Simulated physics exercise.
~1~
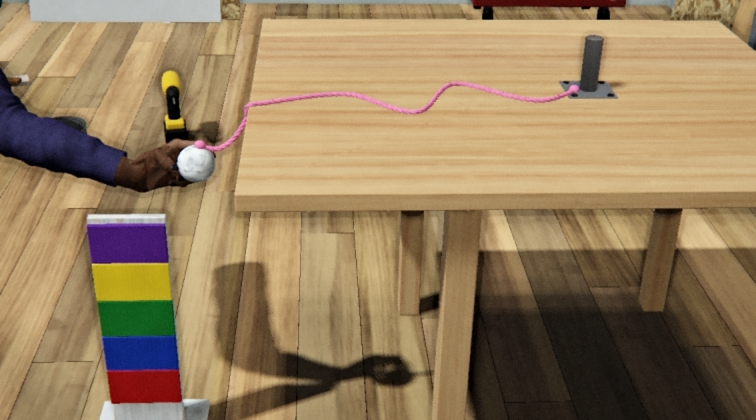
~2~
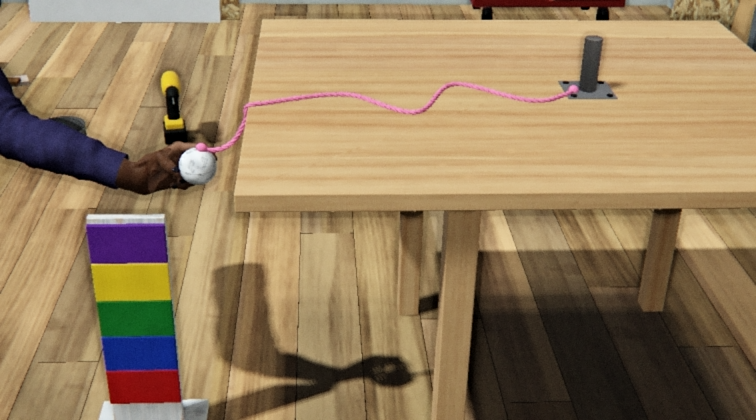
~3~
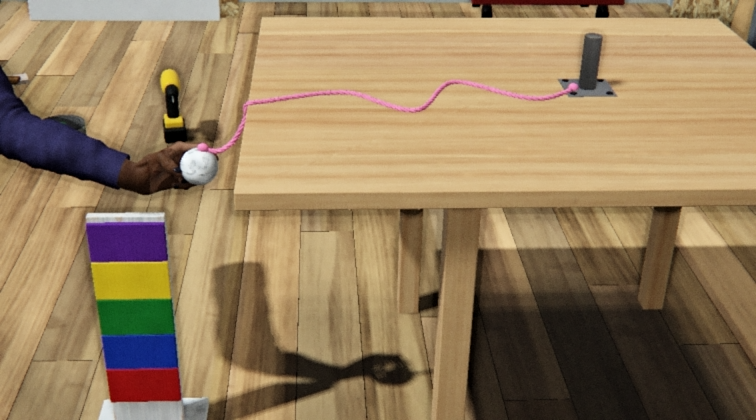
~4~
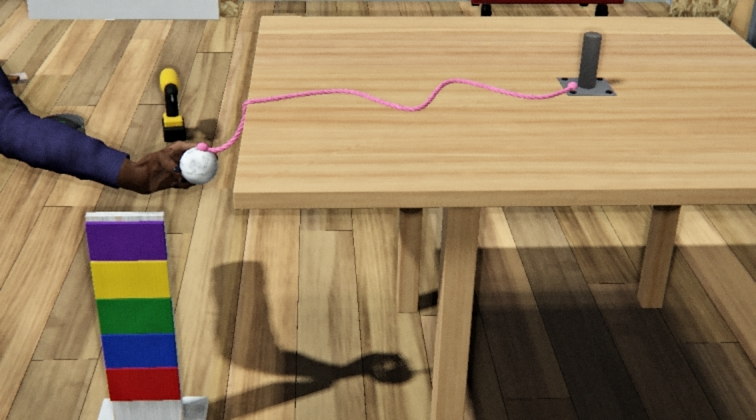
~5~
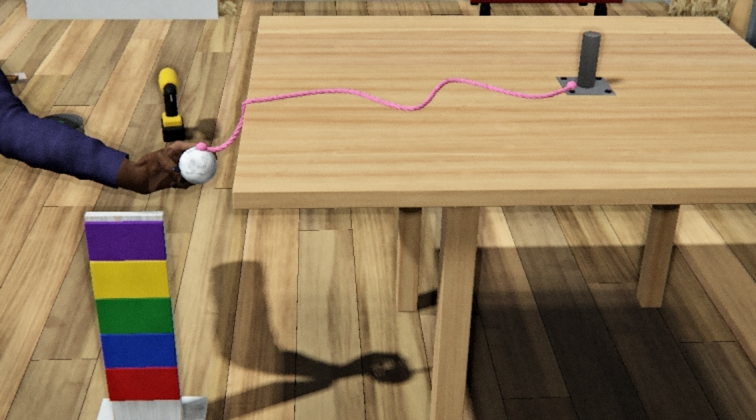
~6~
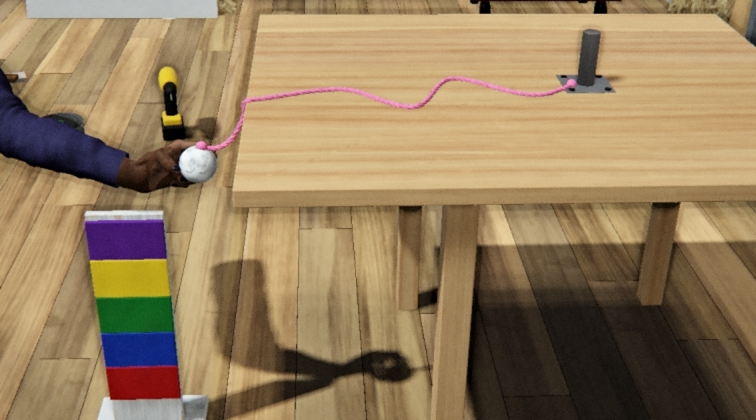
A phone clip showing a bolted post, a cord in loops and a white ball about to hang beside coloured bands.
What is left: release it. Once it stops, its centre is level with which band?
The yellow band.
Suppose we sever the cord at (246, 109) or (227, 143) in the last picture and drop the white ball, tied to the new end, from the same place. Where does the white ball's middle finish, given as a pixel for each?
Case by case: (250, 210), then (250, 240).
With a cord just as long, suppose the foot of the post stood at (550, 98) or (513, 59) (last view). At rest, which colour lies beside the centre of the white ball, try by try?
The first case gives green, the second gives green.
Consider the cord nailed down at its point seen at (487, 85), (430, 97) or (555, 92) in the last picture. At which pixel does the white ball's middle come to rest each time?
In order: (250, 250), then (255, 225), then (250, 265).
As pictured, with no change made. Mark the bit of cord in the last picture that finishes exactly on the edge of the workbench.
That spot lies near (334, 90).
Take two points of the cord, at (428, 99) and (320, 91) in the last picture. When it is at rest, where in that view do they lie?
They finish at (366, 93) and (246, 117) respectively.
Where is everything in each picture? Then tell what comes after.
The first picture shows white ball (197, 164); purple (128, 245); yellow (132, 283); green (136, 320); blue (141, 354); red (144, 388).
The second picture shows white ball (198, 166); cord through (547, 100) (465, 85) (427, 107) (357, 96) (269, 103).
The third picture shows white ball (199, 166).
The fourth picture shows white ball (199, 166); cord through (546, 97) (464, 82) (426, 104) (355, 93) (268, 100).
The fifth picture shows white ball (199, 166).
The sixth picture shows white ball (199, 165); cord through (545, 94) (463, 80) (425, 102) (355, 91) (267, 99).
Soon after, ball near (259, 268); level with yellow.
Then, ball near (242, 269); level with yellow.
At rest, ball near (251, 269); level with yellow. Its middle rests at the yellow band.
